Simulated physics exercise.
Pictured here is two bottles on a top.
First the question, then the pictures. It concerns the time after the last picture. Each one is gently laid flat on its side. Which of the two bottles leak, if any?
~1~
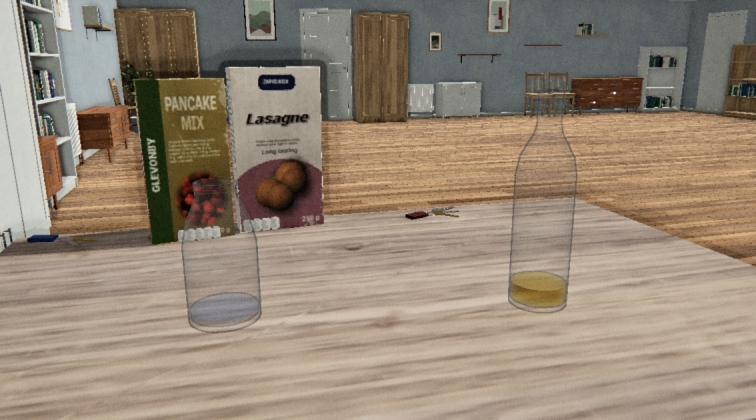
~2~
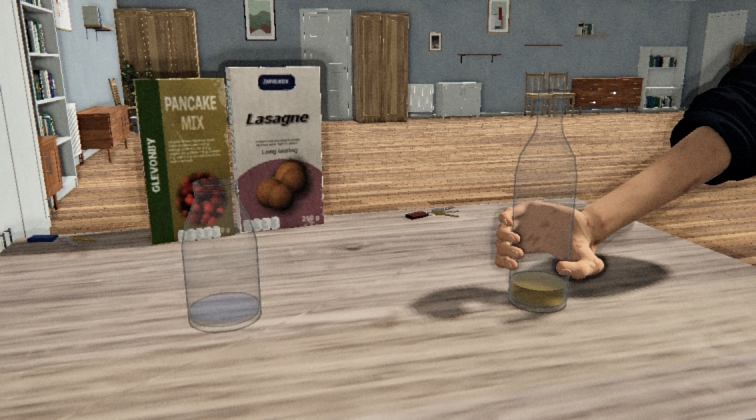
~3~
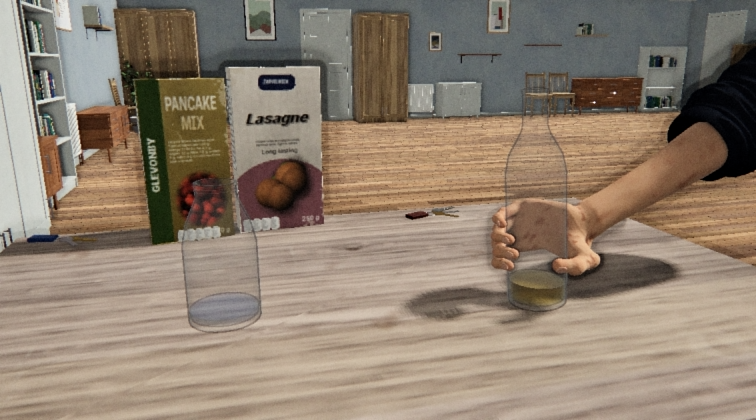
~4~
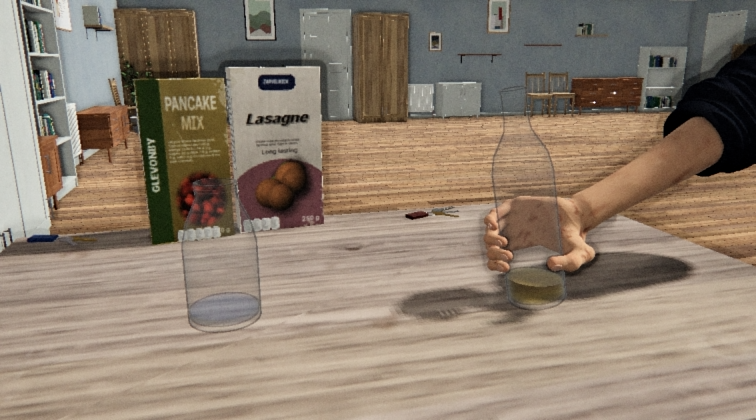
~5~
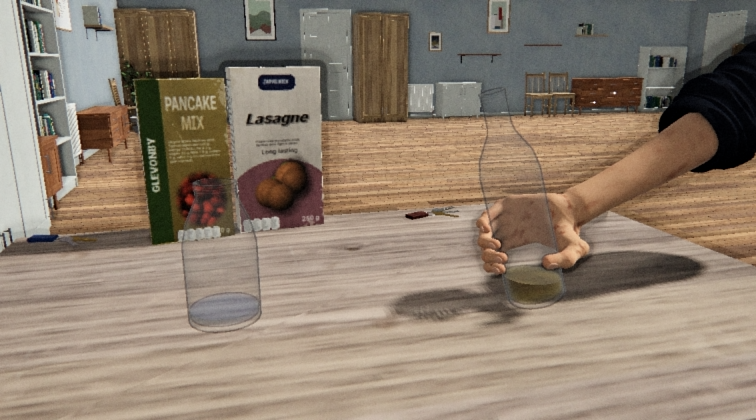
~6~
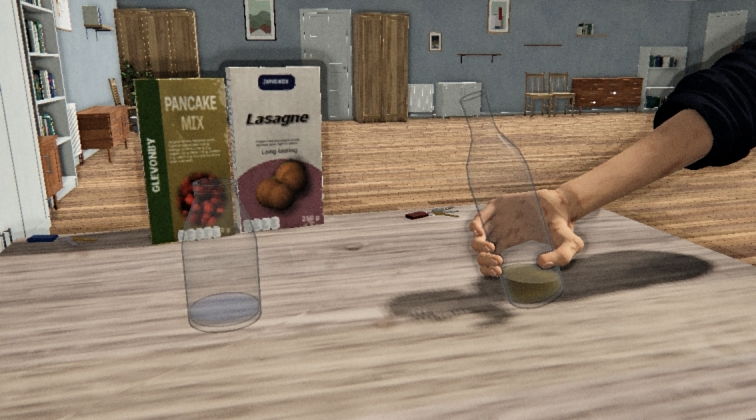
Left: No leak; right: No leak.
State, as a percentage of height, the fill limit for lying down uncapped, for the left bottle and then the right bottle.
16 % and 22 %.
Next, the right bottle is nearly down; right bottle, dry at the neck.
After that, the right bottle lies flat; right bottle, dry at the neck.
Finally, both lie flat; right bottle, dry at the neck; left bottle, dry at the neck.
